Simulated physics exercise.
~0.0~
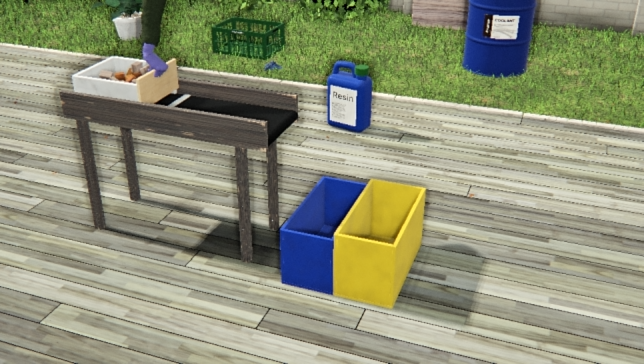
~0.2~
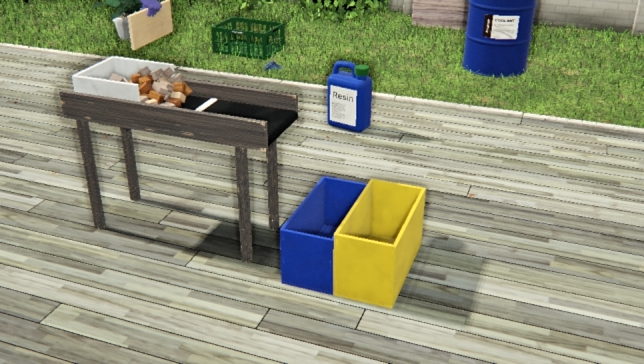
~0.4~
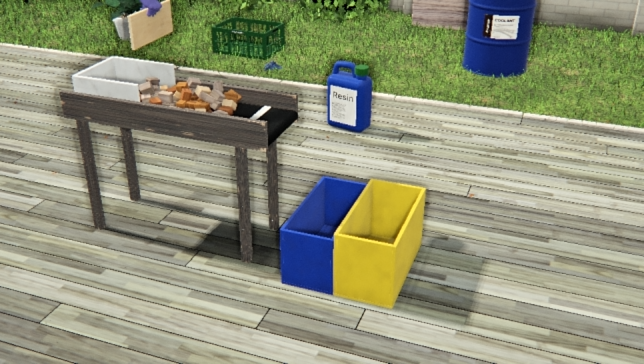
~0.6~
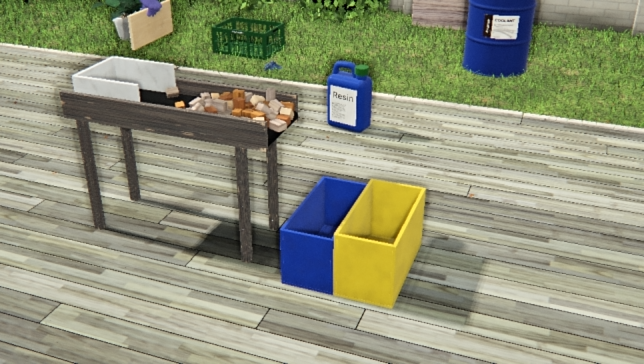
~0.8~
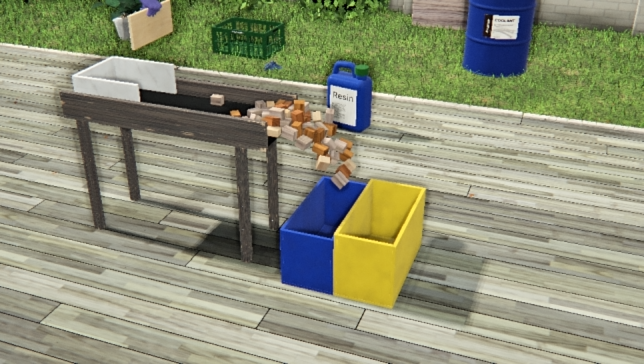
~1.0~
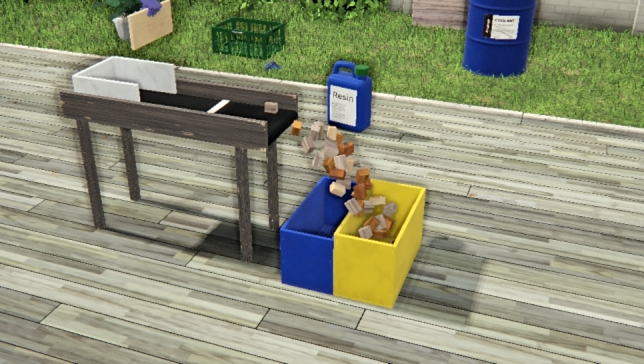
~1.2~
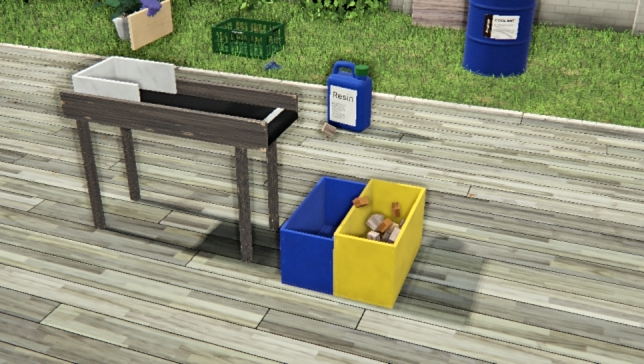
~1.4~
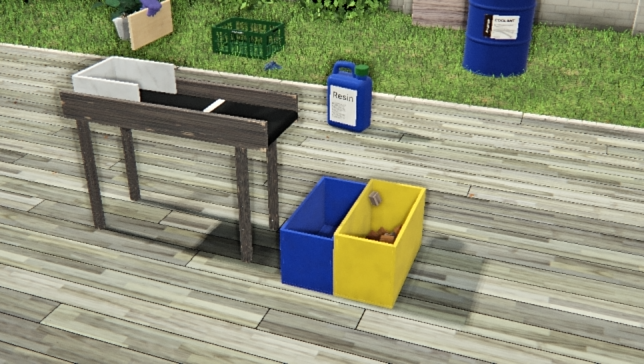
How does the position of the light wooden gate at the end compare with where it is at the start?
At the start the gate stands at the right end of the white pen, holding the blocks back. At the end it is raised well above the belt, still upright, leaving the pen open.
